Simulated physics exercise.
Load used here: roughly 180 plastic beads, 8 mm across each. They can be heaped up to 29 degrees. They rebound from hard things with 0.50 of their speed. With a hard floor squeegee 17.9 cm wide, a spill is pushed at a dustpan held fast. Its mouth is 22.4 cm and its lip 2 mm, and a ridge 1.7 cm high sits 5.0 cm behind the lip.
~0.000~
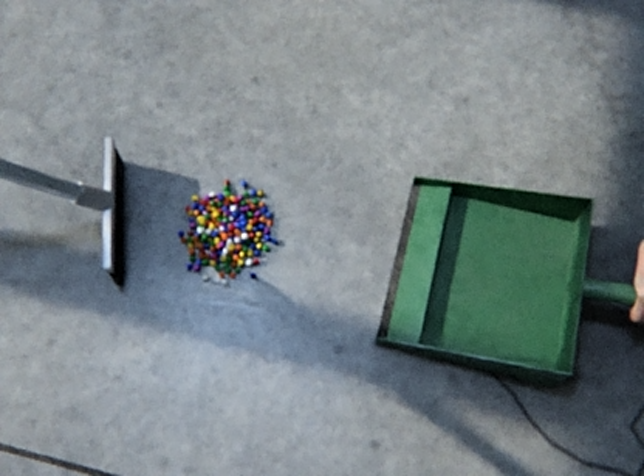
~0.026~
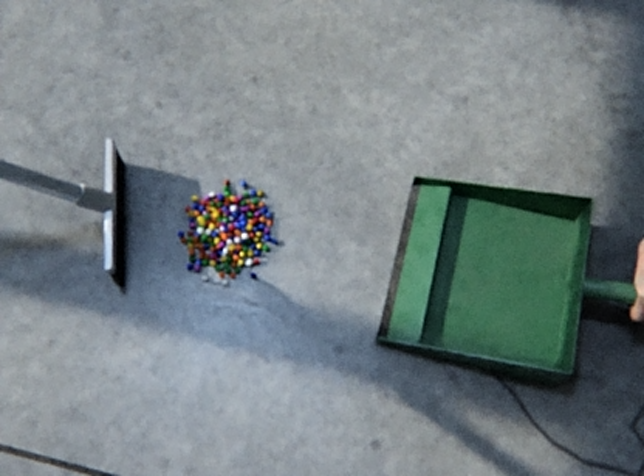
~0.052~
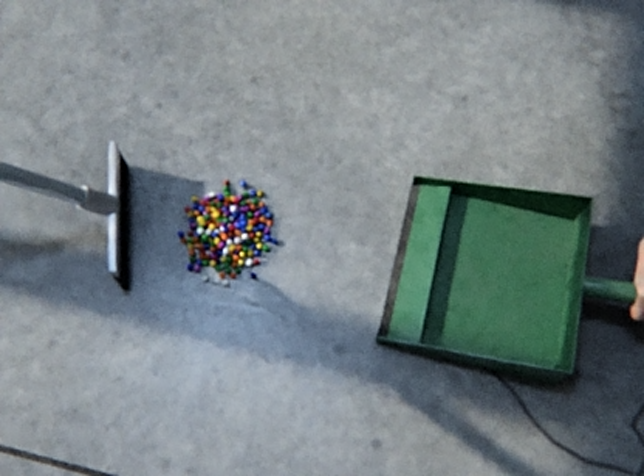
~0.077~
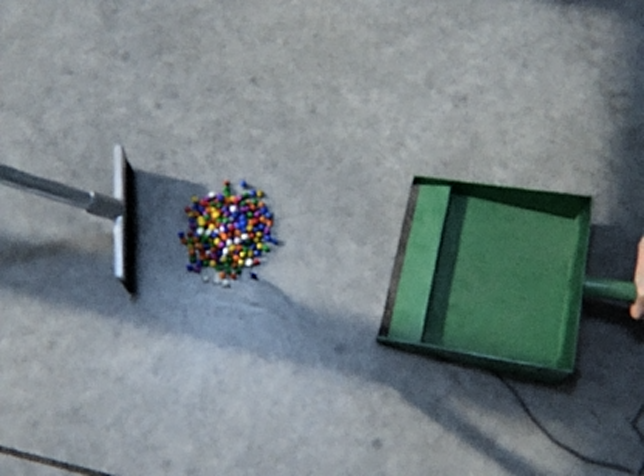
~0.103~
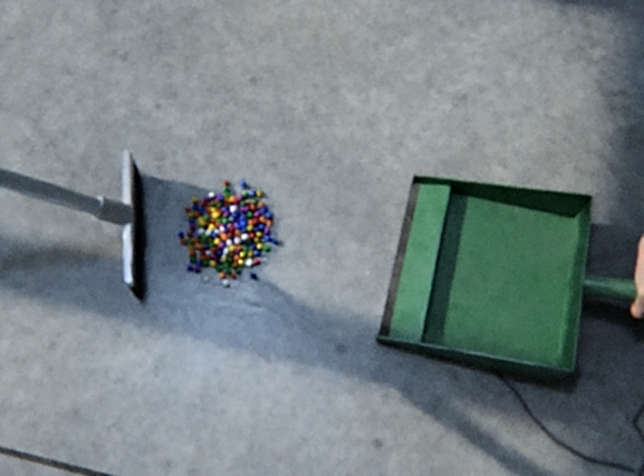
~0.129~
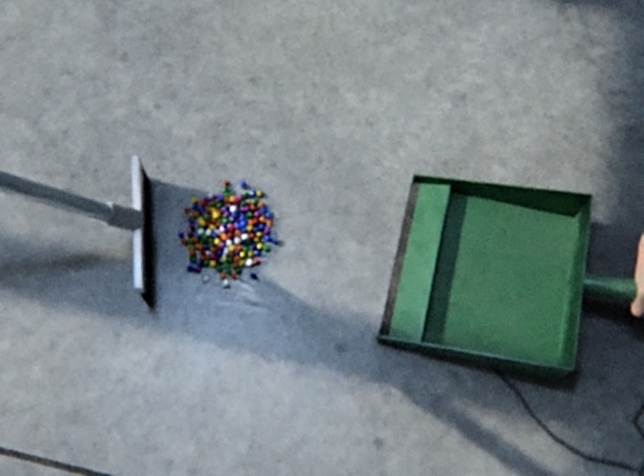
A small heap of multicoloured beads lies on a grey concrete floor, seen from above, with streaks of shadow crossing the surface. To its left is the upright blade of a squeegee on a grey handle, and to its right a green dustpan with fingers at its handle. The blade slides a short way right and slightly down toward the beads, while beads, pan and camera stay still.
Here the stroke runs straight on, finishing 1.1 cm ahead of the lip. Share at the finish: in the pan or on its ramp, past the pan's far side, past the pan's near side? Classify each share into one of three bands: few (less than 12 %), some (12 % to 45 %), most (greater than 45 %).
Classification: Pan - few, far side - few, near side - few.
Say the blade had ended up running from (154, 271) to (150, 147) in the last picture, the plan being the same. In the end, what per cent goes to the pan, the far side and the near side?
That ends as pan 20, far 20, and near 5.
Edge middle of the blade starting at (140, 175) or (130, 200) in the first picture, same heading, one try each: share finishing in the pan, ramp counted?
Roughly 5 % and 0 %.
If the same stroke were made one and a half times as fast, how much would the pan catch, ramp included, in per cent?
I'd put it at roughly 5 per cent.
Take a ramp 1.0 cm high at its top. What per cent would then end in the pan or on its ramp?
Then around 0 percent, ramp counted.
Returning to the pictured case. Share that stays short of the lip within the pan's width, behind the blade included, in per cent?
Some 95 per cent.
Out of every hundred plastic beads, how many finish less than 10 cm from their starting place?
Roughly 50 per cent.
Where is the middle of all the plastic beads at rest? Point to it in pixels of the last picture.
My guess is close to (317, 238).
After 0.38 s, middle of the blade 18 cm from the lip; 0 % over the lip, far side 0 %, near side 0 %.
After 0.55 s, middle of the blade 9 cm from the lip; 0 % over the lip, far side 0 %, near side 5 %.
After 0.84 s, middle of the blade 4 cm from the lip; 0 % over the lip, far side 0 %, near side 5 %.
In the end, at 1.4 s, pan 0 %, far side 0 %, near side 5 %, in front of the lip or behind the blade 95 %.
